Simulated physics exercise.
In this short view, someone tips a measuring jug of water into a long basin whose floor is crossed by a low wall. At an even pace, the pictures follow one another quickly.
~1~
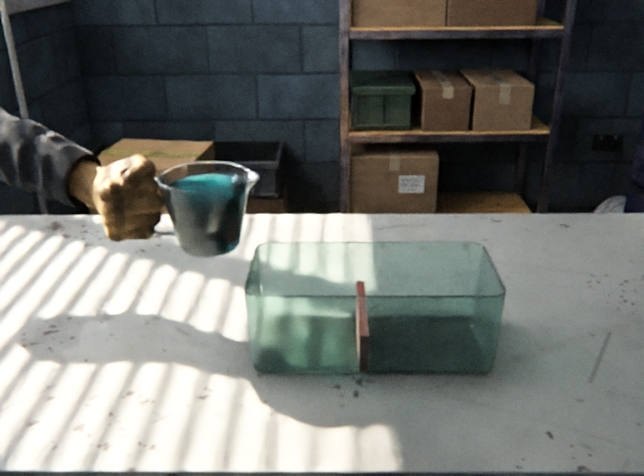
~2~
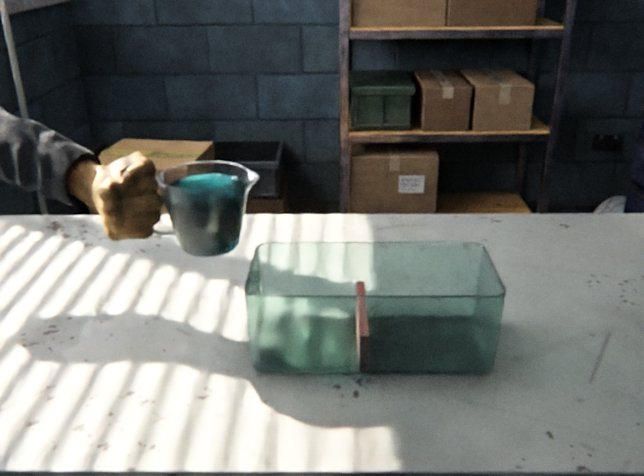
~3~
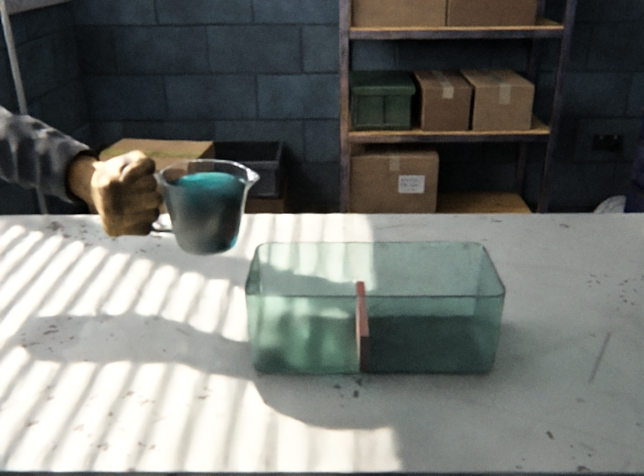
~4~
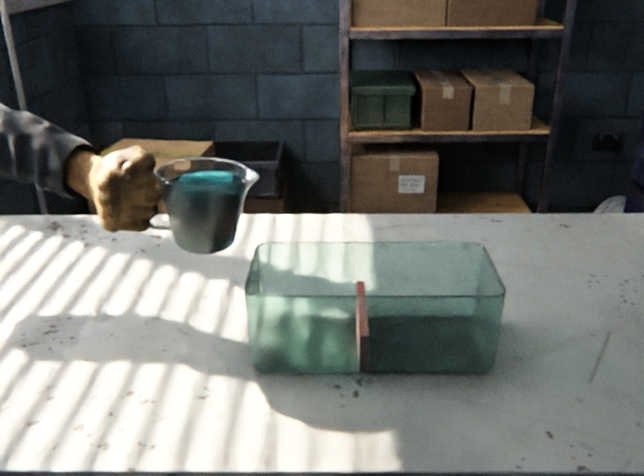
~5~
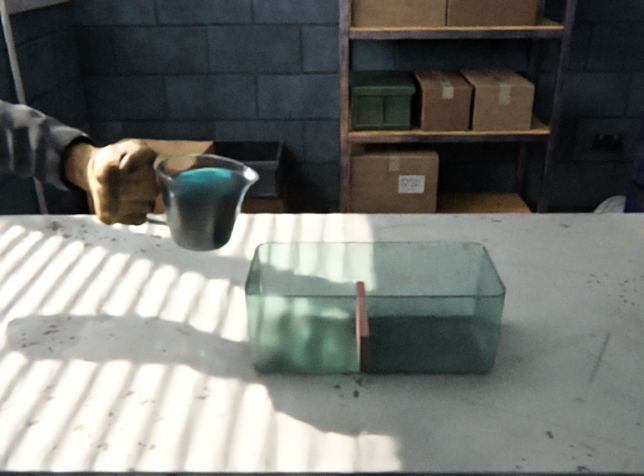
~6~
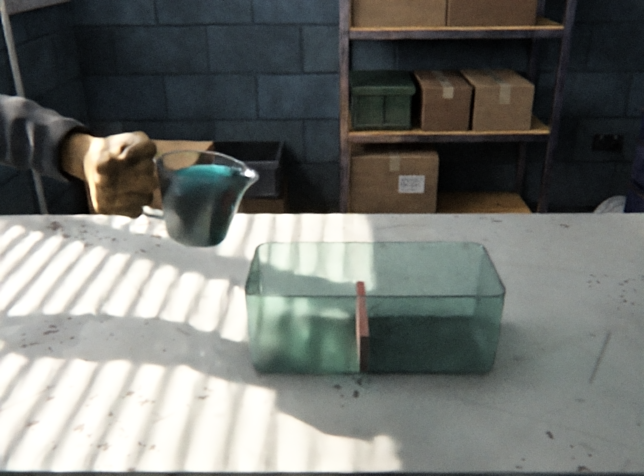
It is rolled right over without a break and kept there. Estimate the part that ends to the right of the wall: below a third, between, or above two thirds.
The share right of the wall is left smaller than one third.
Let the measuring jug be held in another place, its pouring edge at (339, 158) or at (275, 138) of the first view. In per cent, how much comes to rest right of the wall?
About 95 per cent, then about 25 per cent.
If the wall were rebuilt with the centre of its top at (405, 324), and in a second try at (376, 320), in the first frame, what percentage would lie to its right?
First try around 20 percent; second try around 10 percent.
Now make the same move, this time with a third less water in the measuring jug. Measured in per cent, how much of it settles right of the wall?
Close to 5 per cent, more or less.
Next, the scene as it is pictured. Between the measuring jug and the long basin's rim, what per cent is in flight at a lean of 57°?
20 %.
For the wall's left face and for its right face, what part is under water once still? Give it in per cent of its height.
Left part: 40 per cent, right part: 0 per cent.
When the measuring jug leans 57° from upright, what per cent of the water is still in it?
It still holds around 70 per cent there.
A moment on, the measuring jug is tipped part way and 72 per cent is still to pour, 9 is left of the wall and 0 right of it.
Next, the measuring jug is tipped on its side and 17 per cent is still to pour, 59 is left of the wall and 1 right of it.
Then the measuring jug is tipped on its side and 0 per cent is still to pour, 93 is left of the wall and 4 right of it.
Later the measuring jug is tipped on its side and 0 per cent is still to pour, 94 is left of the wall and 4 right of it.
At rest 94 per cent lies left of the wall, 4 right of it and 3 outside.
